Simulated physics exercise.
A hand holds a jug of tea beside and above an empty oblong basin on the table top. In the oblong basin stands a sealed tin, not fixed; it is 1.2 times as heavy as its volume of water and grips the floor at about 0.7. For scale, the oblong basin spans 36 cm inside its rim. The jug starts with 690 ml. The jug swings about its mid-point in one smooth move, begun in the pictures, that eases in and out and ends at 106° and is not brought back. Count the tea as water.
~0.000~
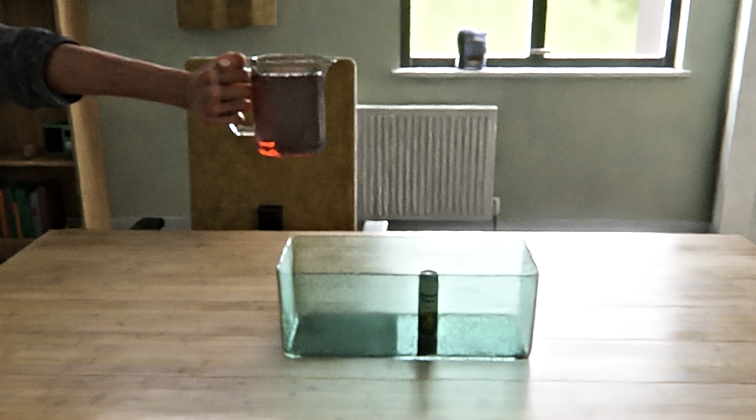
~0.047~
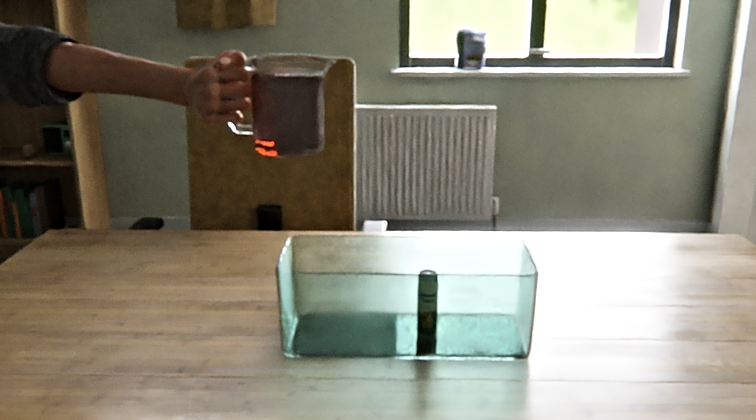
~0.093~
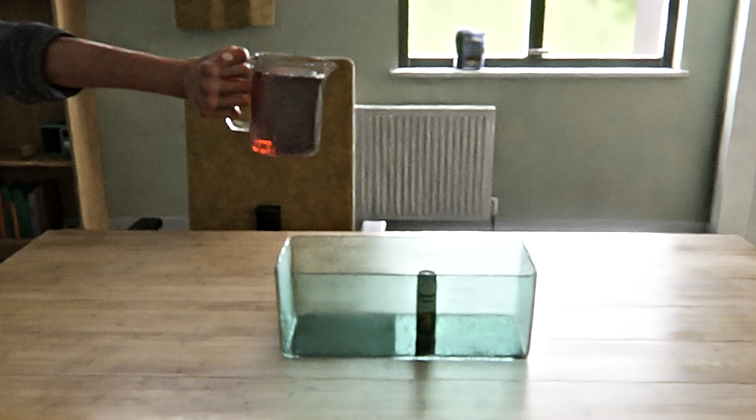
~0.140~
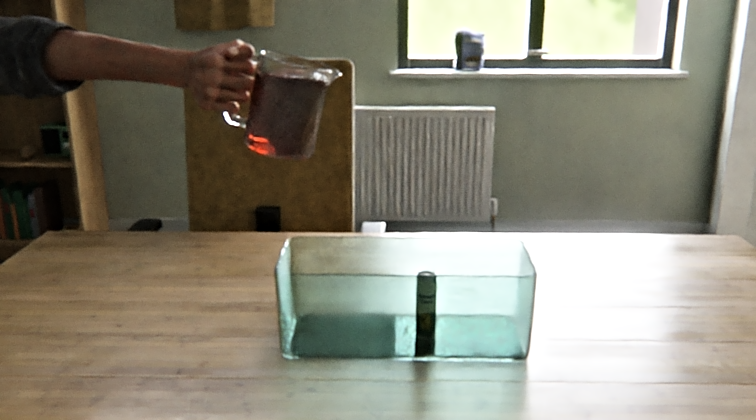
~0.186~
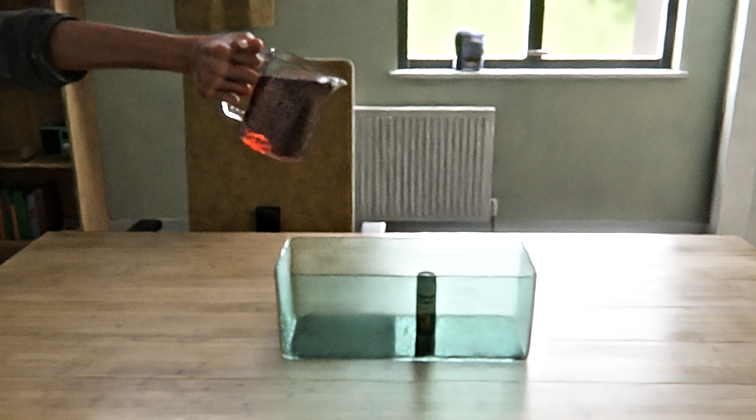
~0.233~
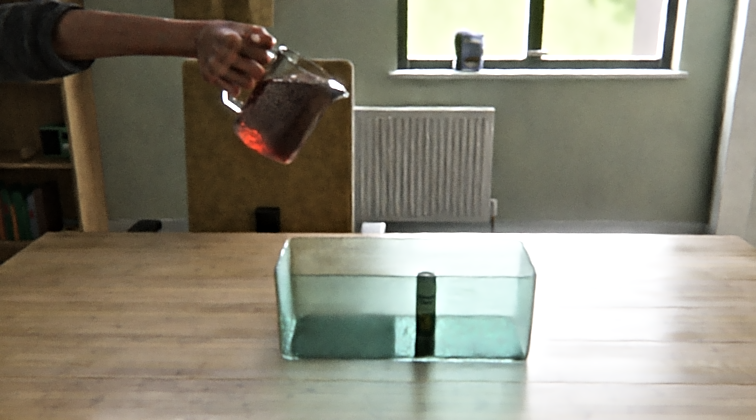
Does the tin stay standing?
It falls.
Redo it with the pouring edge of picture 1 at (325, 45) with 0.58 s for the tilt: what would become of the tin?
Then it falls.
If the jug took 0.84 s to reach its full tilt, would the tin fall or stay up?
The tin goes over.
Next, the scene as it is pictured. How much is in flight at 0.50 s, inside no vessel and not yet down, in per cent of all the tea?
About 32 per cent.
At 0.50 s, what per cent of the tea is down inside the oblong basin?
Some 6 per cent.
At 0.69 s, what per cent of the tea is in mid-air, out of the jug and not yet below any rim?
About 30 per cent.
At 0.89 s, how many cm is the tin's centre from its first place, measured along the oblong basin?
About 9 cm.
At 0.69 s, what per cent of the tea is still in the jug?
About 20 per cent.
After 0.50 s the tilt is 97° and 62 per cent is still to pour; the tin stands where it began.
After 0.69 s the tilt is 106° and 19 per cent is still to pour; the tin leans 19°.
After 0.89 s the tilt is 106° and 4 per cent is still to pour; the tin lies on its side.
After 1.11 s the tilt is 106° and 0 per cent is still to pour; the tin lies on its side.
In the end the tin lies on its side.
